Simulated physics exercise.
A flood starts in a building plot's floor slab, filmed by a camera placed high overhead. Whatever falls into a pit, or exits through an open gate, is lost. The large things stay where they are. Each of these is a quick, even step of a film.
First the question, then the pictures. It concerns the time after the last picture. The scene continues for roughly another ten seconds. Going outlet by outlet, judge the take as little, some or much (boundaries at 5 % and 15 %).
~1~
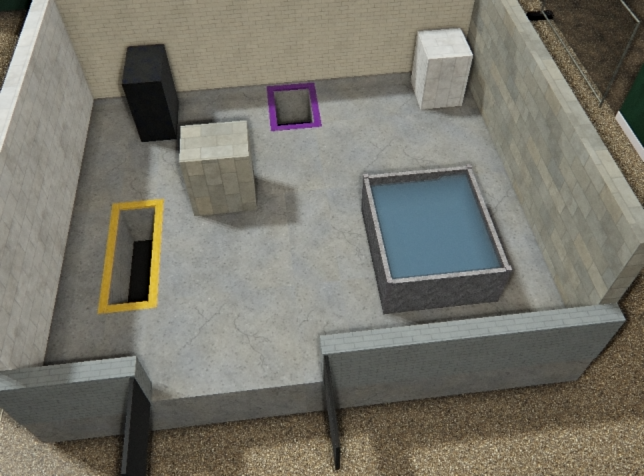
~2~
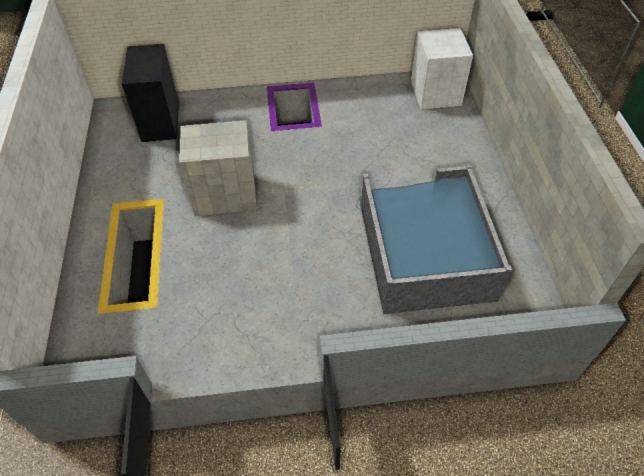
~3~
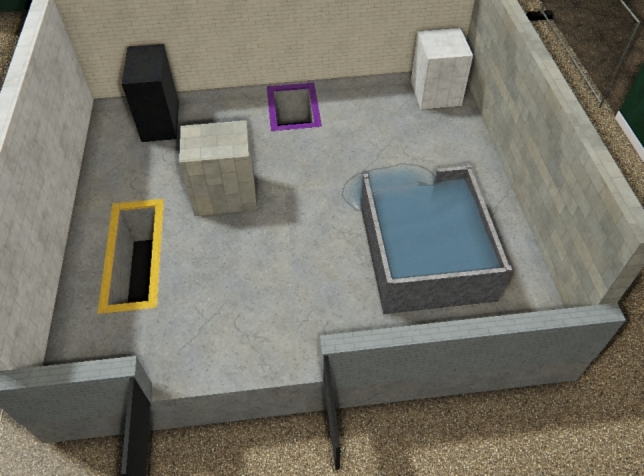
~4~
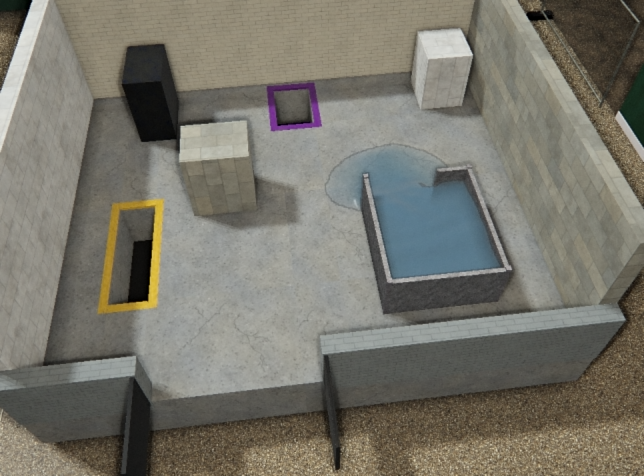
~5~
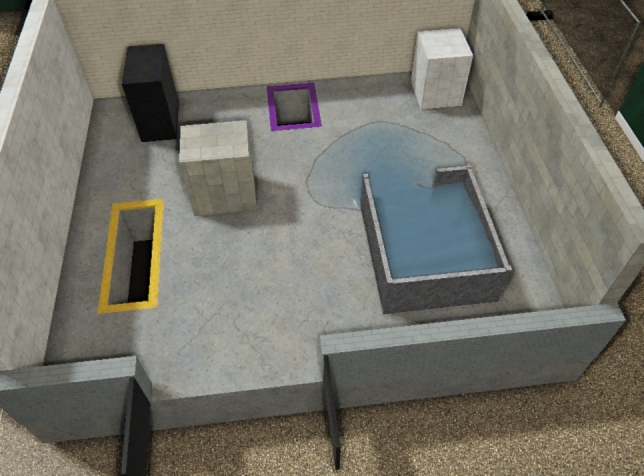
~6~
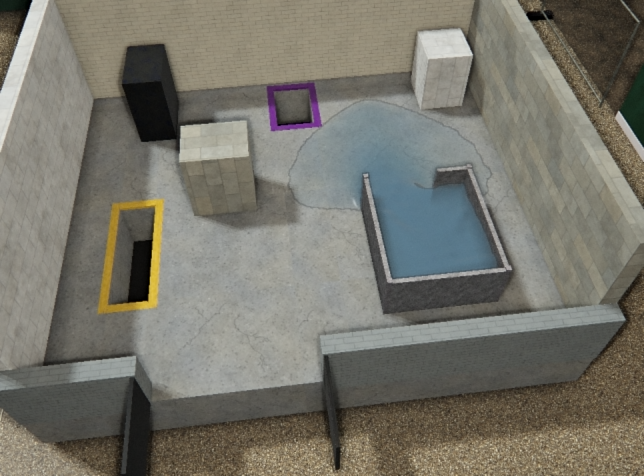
My judgement: The gate ends up with little, the purple pit ends up with much, the yellow pit ends up with little.
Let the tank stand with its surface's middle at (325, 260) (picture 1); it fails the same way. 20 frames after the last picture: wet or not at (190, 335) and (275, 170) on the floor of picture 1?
Looking at the two spots in order, the first is bone-dry and the second is waterlogged.
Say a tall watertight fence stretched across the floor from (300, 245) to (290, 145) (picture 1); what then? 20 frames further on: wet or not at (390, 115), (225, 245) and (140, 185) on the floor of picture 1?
Listed order - wet, dry, dry.
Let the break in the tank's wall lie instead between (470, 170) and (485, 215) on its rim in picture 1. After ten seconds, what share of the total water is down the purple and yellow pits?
Result - purple: 25 %; yellow: 8 %.
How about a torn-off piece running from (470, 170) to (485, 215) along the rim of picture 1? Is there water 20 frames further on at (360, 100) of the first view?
Submerged.
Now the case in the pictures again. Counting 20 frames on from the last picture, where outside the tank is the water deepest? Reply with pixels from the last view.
At about (435, 75).
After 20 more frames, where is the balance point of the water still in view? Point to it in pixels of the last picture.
The water's middle lies around (378, 164).
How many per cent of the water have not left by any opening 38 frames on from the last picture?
My reading is around 64 percent.
A moment on, water covers 25 % of the floor; the gate 0 %, the purple pit 2 %, the yellow pit 0 %.
Next, water covers 35 % of the floor; the gate 0 %, the purple pit 9 %, the yellow pit 0 %.
Then, water covers 40 % of the floor; the gate 0 %, the purple pit 19 %, the yellow pit 0 %.
Later, water covers 55 % of the floor; the gate 0 %, the purple pit 35 %, the yellow pit 0 %.
In the end, water covers 65 % of the floor; the gate 0 %, the purple pit 47 %, the yellow pit 2 %.
